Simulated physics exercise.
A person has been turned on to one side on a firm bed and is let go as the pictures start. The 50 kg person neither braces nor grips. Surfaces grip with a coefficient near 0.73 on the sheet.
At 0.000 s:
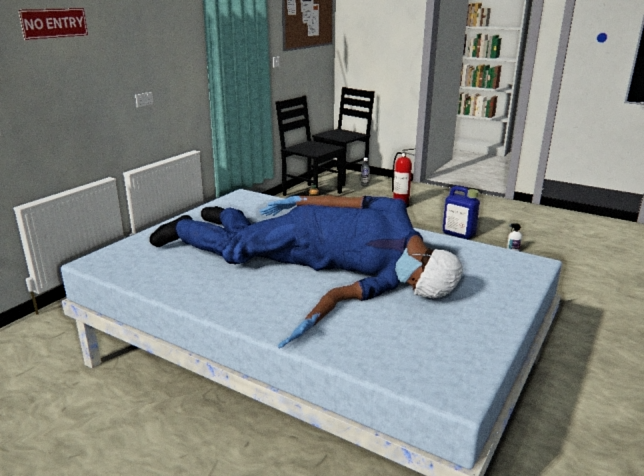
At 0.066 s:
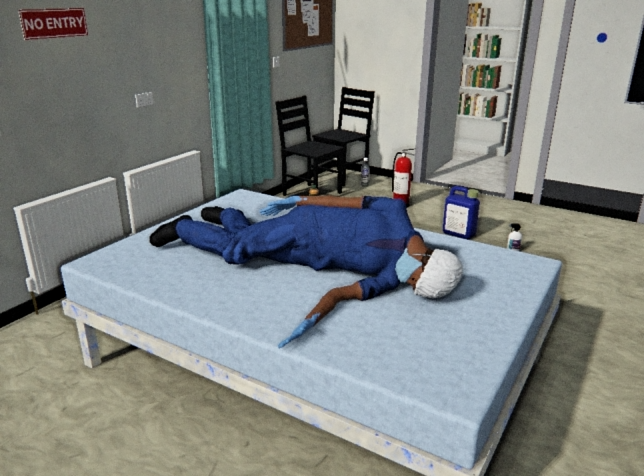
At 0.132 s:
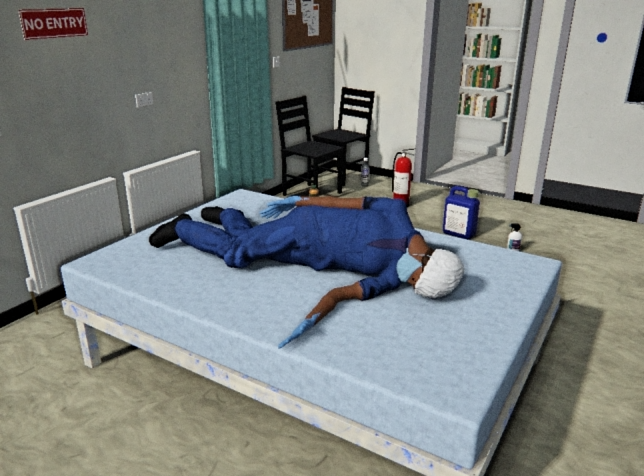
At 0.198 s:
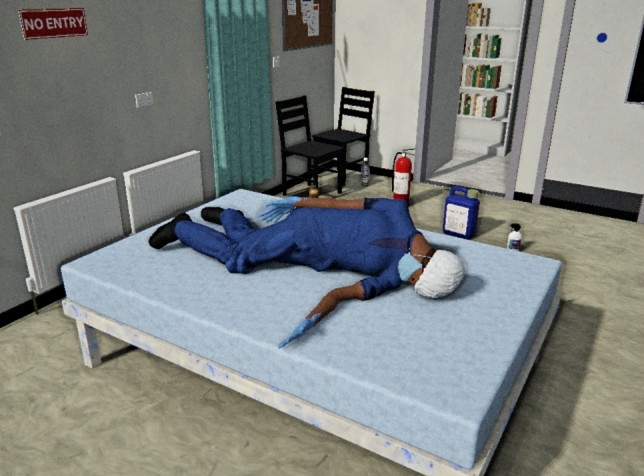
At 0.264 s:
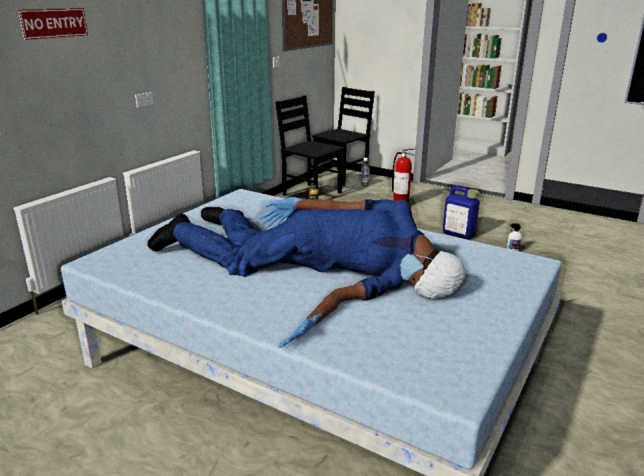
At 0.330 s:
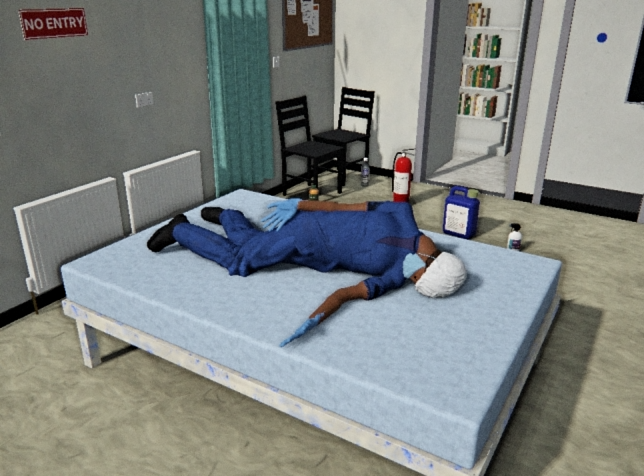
To begin with, a person in blue clothes, a face mask and gloves lies on one side on a pale blue mattress, almost still. Then the shoulders and hips roll slightly and the far gloved hand shifts a little at the hip, while the near arm stays stretched across the mattress.
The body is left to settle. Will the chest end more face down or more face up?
The chest flops back.
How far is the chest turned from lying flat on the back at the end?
About 10°.
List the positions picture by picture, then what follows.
In the first picture, chest (390, 243); turn of the shoulders 70°.
In the second picture, chest (391, 244); turn of the shoulders 70°.
In the third picture, chest (391, 244); turn of the shoulders 70°.
In the fourth picture, chest (393, 244); turn of the shoulders 65°.
In the fifth picture, chest (394, 244); turn of the shoulders 60°.
In the sixth picture, chest (396, 245); turn of the shoulders 55°.
After 0.54 s the chest is turned 40° from lying flat on the back, near (398, 246) in the last picture's view.
After 0.94 s the chest is turned 30° from lying flat on the back, near (398, 246) in the last picture's view.
After 1.54 s the chest is turned 25° from lying flat on the back, near (398, 246) in the last picture's view.
At rest, 3.1 s, chest sinks back.
